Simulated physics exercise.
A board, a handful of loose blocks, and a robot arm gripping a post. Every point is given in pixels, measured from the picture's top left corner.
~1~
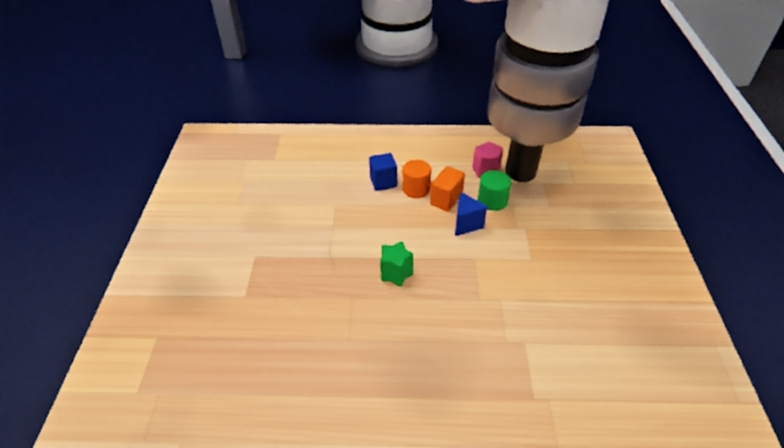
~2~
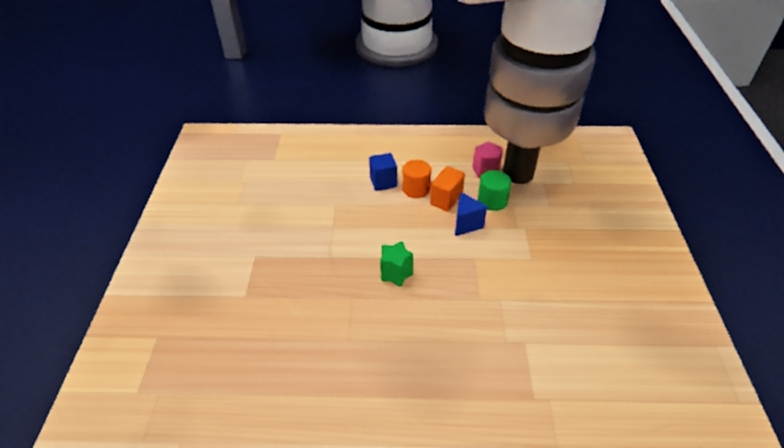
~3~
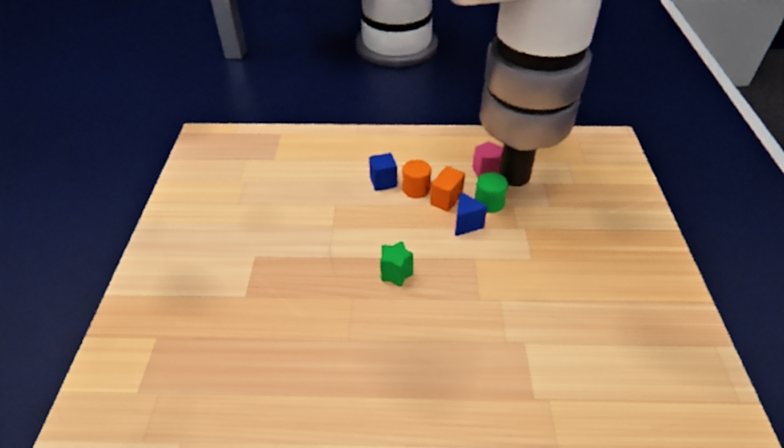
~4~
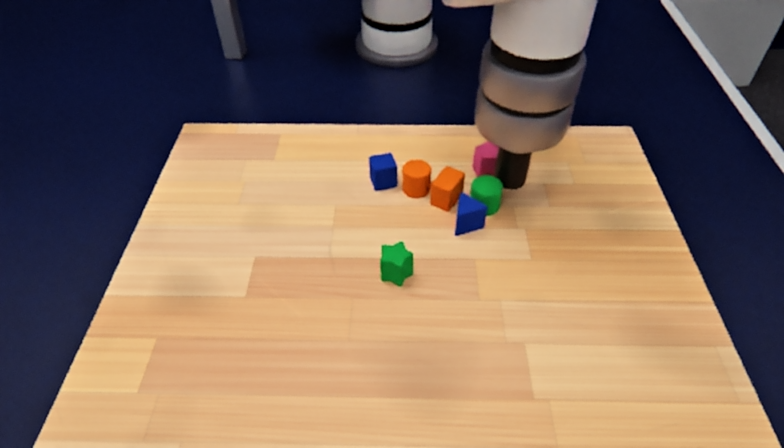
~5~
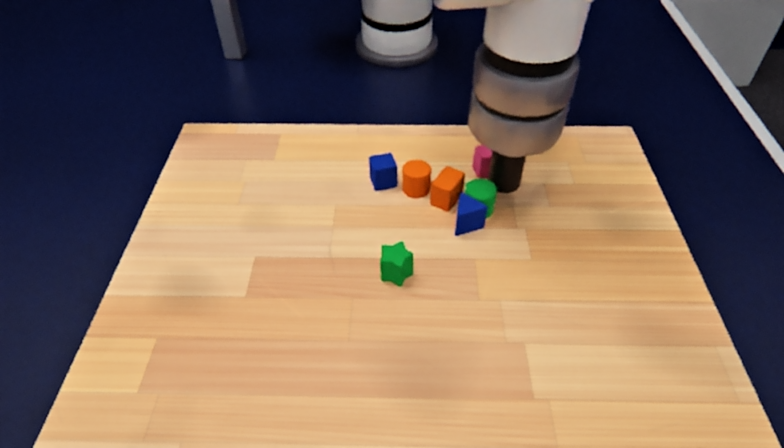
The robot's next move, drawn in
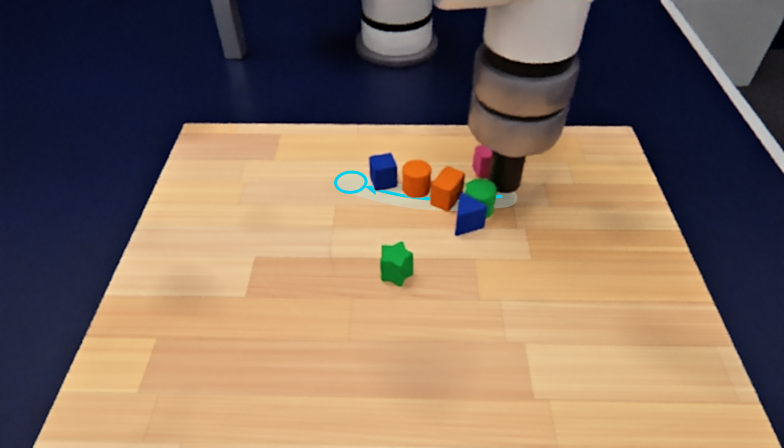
To begin with, a robot arm holds a dark post beside a green round block, near a loose group of blue, orange and pink blocks, with a green star apart from them. The post moves slightly left and toward the viewer, then nudges the green round block left, closer to the blue triangle.
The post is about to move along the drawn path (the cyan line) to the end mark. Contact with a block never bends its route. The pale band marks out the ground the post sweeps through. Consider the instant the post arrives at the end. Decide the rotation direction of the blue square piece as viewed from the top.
From above, the blue square piece will be seen to turn clockwise.
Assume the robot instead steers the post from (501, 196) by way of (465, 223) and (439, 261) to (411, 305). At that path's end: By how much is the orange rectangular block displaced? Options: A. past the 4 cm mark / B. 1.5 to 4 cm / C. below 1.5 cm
Letter C.
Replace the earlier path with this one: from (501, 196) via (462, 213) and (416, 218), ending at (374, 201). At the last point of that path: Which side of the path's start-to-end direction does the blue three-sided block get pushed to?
Left-hand side.
Drawn move, from (501, 196) through (450, 200) and (398, 195) to (351, 182).
What follows on the original path. One third of the way, post at (450, 186); blue square piece at (376, 157), turned 15° anticlockwise; orange circle at (401, 167); orange rectangular block at (418, 184); blue three-sided block at (455, 216), turned 60° anticlockwise; green circle at (440, 199).
Two thirds of the way, post at (397, 181); blue square piece at (361, 148); orange circle at (371, 163); orange rectangular block at (384, 190), turned 105° anticlockwise; blue three-sided block at (455, 216), turned 60° anticlockwise; green circle at (432, 200).
At the end, post at (350, 169); blue square piece at (346, 135), turned 45° clockwise; orange circle at (329, 148); orange rectangular block at (383, 190), turned 110° anticlockwise; blue three-sided block at (455, 216), turned 60° anticlockwise; green circle at (432, 200).
